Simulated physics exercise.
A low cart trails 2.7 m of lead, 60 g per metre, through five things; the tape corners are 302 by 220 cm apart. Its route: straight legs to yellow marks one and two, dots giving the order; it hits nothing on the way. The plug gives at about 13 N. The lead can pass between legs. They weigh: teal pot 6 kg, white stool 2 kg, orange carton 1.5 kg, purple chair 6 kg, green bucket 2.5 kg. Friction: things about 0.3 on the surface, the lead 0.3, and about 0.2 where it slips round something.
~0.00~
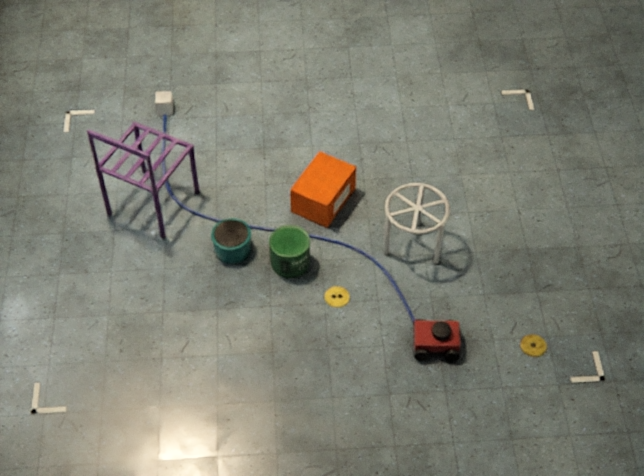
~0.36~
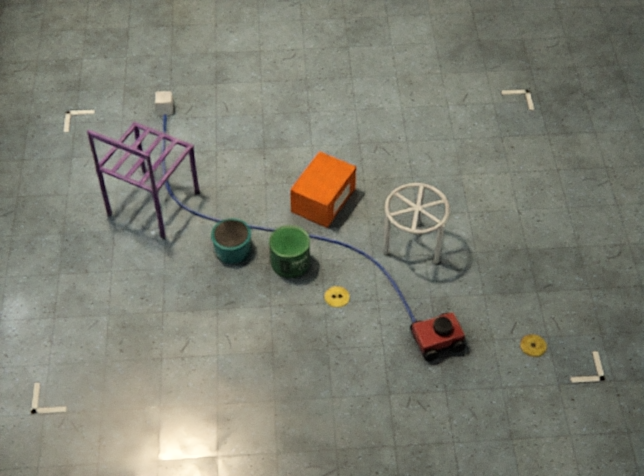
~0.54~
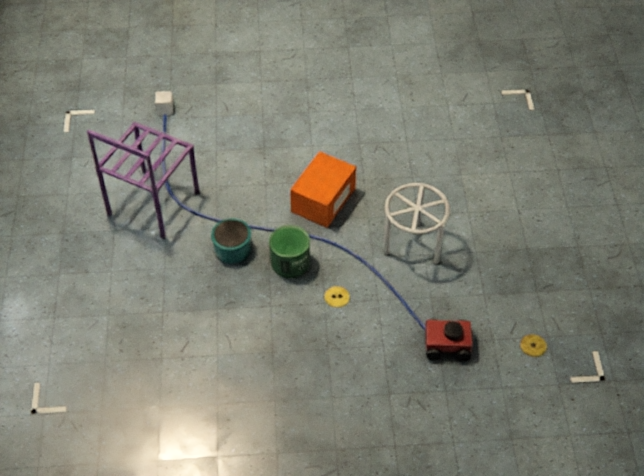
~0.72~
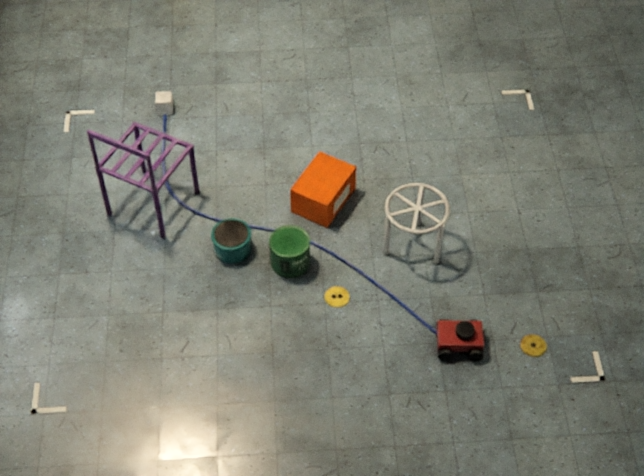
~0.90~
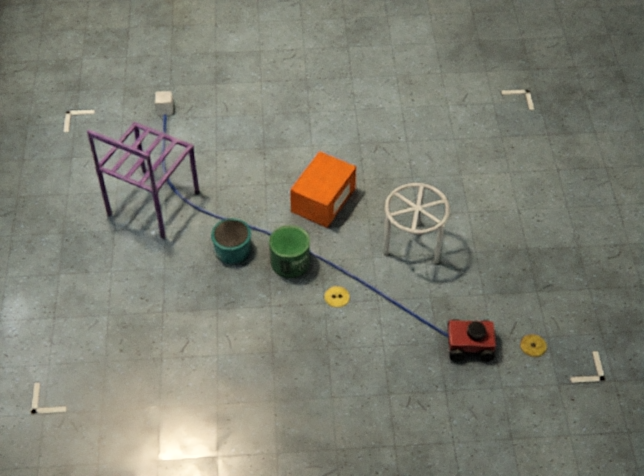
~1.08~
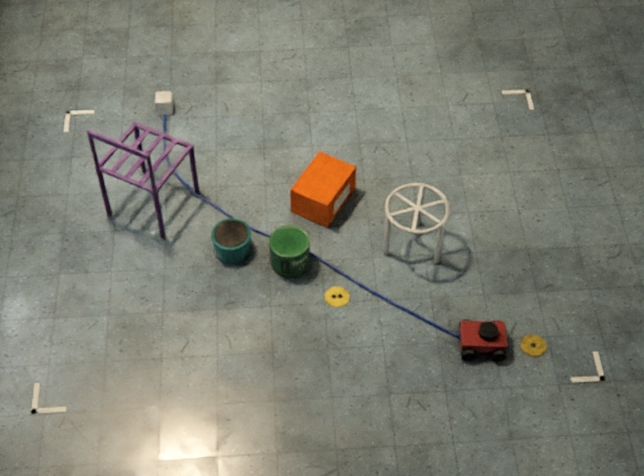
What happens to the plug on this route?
The plug gets yanked out.
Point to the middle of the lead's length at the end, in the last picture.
Near (374, 281).
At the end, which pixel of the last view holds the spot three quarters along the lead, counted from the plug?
At about (453, 321).
At 2.2 s, cart at (523, 341), plug out; nothing else has moved.
At 3.3 s, cart at (455, 325), plug out; nothing else has moved.
At 4.3 s, cart at (389, 308), plug out; nothing else has moved.
At 5.4 s, cart at (338, 296), plug out; nothing else has moved.
At 5.8 s, cart at (338, 296), plug out; nothing else has moved.
